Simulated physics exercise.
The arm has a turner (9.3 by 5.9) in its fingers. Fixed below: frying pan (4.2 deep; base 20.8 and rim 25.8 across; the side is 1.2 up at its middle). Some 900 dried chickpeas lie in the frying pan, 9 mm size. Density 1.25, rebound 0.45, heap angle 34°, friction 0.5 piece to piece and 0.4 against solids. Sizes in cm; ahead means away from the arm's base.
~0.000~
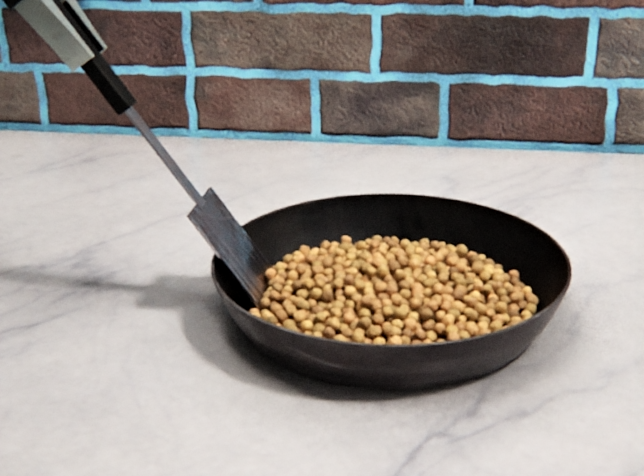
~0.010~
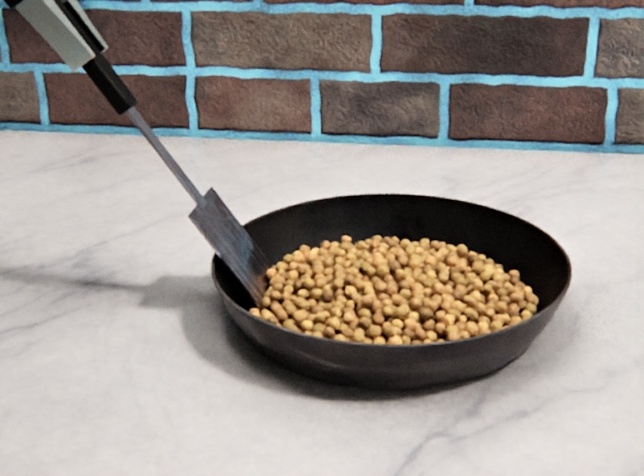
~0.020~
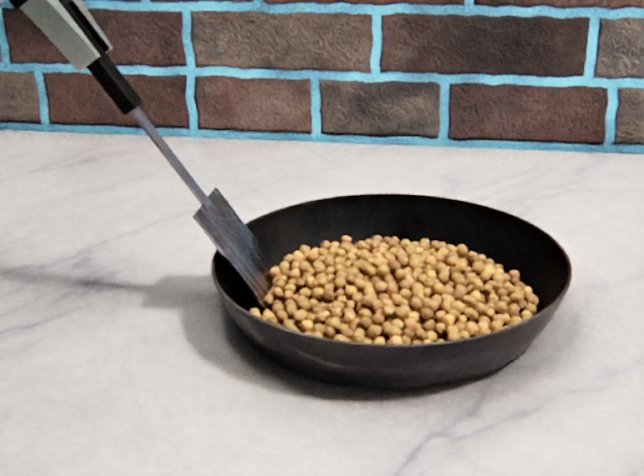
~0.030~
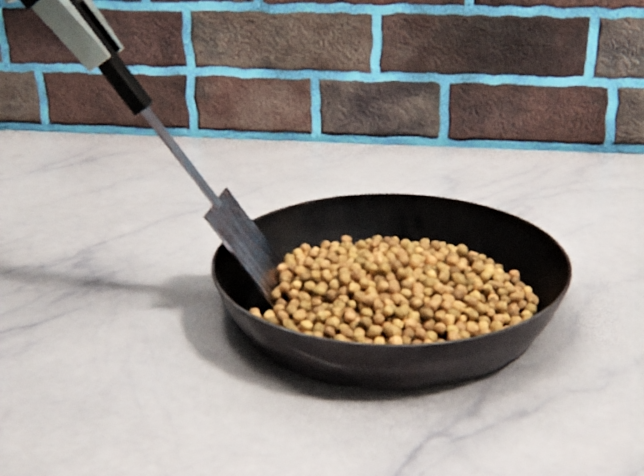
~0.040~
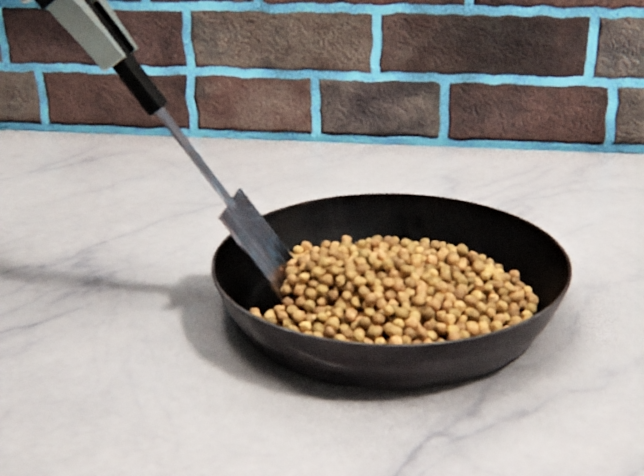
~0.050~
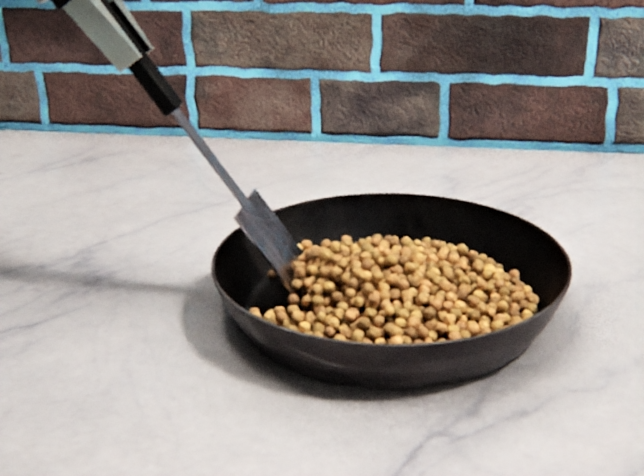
On a marble counter, a gripped metal turner pushes slightly rightward into chickpeas in a black pan.
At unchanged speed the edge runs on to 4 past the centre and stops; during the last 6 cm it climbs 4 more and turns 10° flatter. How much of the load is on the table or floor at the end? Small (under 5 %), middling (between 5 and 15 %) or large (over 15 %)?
A middling share, between 5 and 15 %, ends on the table or floor.
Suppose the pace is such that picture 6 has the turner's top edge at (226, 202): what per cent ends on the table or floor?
About 0 per cent.
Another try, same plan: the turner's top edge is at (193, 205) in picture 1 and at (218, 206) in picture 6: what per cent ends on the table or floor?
Some 0 per cent.
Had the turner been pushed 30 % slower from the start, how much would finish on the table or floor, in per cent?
Then about 0 per cent.
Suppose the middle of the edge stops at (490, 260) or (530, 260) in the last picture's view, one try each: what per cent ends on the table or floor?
About 15 and 15 per cent.
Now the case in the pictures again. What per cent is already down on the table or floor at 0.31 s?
About 8 per cent.
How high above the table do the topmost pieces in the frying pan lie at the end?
Roughly 3.5 cm.
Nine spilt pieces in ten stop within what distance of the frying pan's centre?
About 70 cm.
After 0.07 s, sloping 55°, highest piece 7 above the table; 900 in the frying pan.
After 0.10 s, sloping 51°, highest piece 9 above the table; 899 in the frying pan, 1 on the blade or in flight.
After 0.31 s, sloping 45°, highest piece 6 above the table; 821 in the frying pan, 77 on the table or floor, 2 on the blade or in flight.
After 1.36 s, sloping 45°, highest piece 3 above the table; 821 in the frying pan, 79 on the table or floor.
At rest, 821 in the frying pan, 79 on the table or floor. That is 9 % on the table or floor.
